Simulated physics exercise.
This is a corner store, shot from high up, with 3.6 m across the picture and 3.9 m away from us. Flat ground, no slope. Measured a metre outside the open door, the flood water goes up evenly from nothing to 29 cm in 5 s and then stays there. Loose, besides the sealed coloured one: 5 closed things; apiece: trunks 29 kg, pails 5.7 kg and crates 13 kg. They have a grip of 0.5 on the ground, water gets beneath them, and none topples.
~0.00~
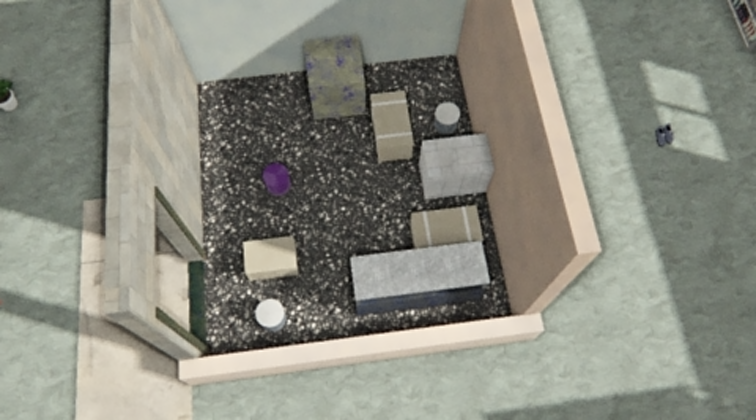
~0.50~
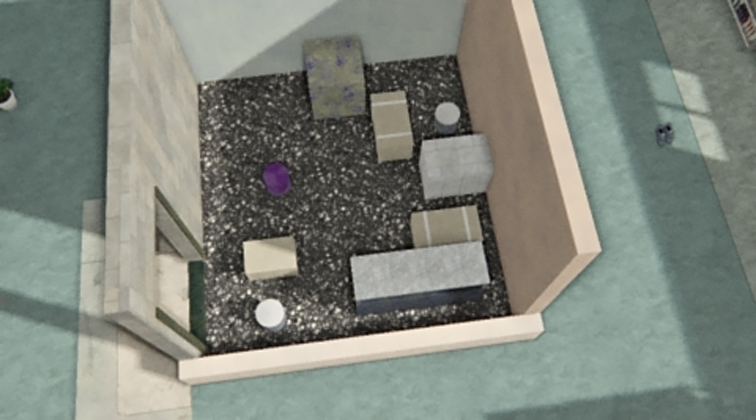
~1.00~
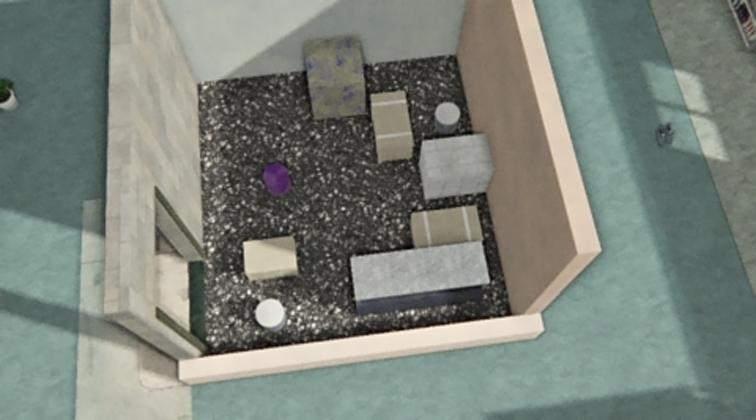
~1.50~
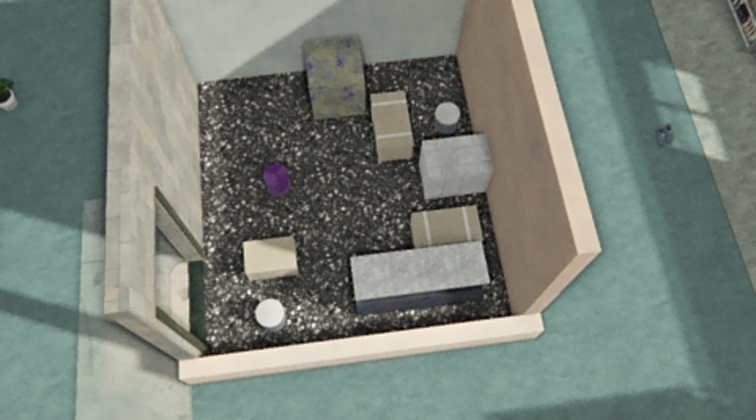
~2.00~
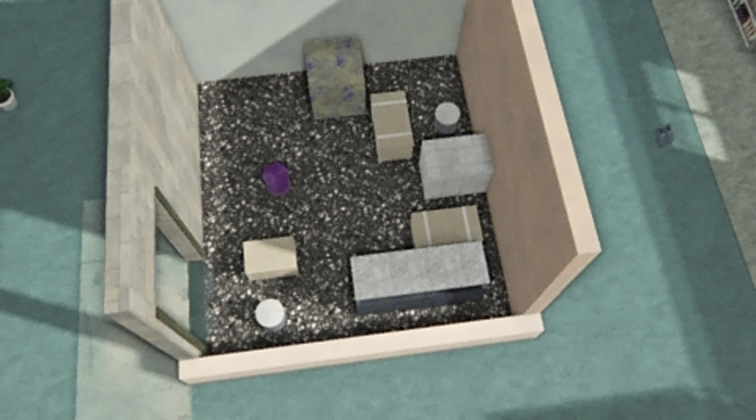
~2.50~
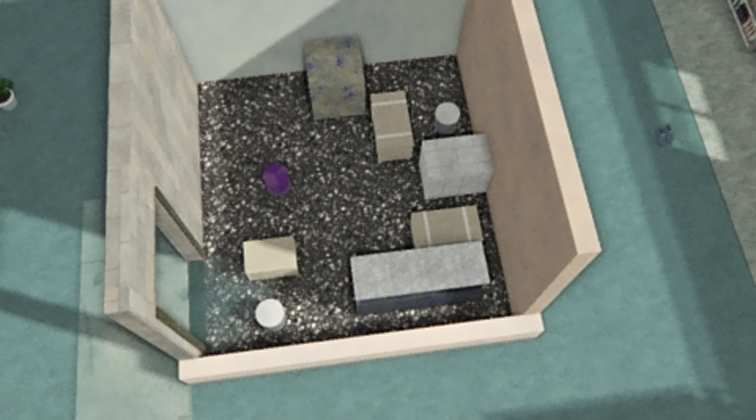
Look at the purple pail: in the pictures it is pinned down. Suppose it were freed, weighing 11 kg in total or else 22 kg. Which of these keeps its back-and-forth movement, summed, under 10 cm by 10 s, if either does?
It will manage with the smaller ballast.
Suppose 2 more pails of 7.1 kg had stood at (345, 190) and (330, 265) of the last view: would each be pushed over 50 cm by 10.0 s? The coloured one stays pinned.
The first is further, the second further.
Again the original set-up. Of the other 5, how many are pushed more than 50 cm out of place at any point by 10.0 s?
That comes to 4.
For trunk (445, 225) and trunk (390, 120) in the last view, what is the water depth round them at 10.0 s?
About 14 and 21 cm.
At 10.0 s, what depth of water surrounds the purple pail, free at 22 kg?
About 6 cm.
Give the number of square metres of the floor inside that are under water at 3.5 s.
Some 2.5 m2.
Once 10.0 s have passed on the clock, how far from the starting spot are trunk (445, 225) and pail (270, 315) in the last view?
One is off by 150 cm, the other by 250 cm, in the order asked.
After 3.5 s the purple pail would be 0 cm from its start with 11 kg and 0 cm from its start with 22 kg; 0 cm of water round it then.
After 4.5 s the purple pail would be 0 cm from its start with 11 kg and 0 cm from its start with 22 kg; 3 cm of water round it then.
After 7.0 s the purple pail would be 0 cm from its start with 11 kg and 0 cm from its start with 22 kg; 3 cm of water round it then.
After 10.0 s the purple pail would be 0 cm from its start with 11 kg and 0 cm from its start with 22 kg; 6 cm of water round it then.
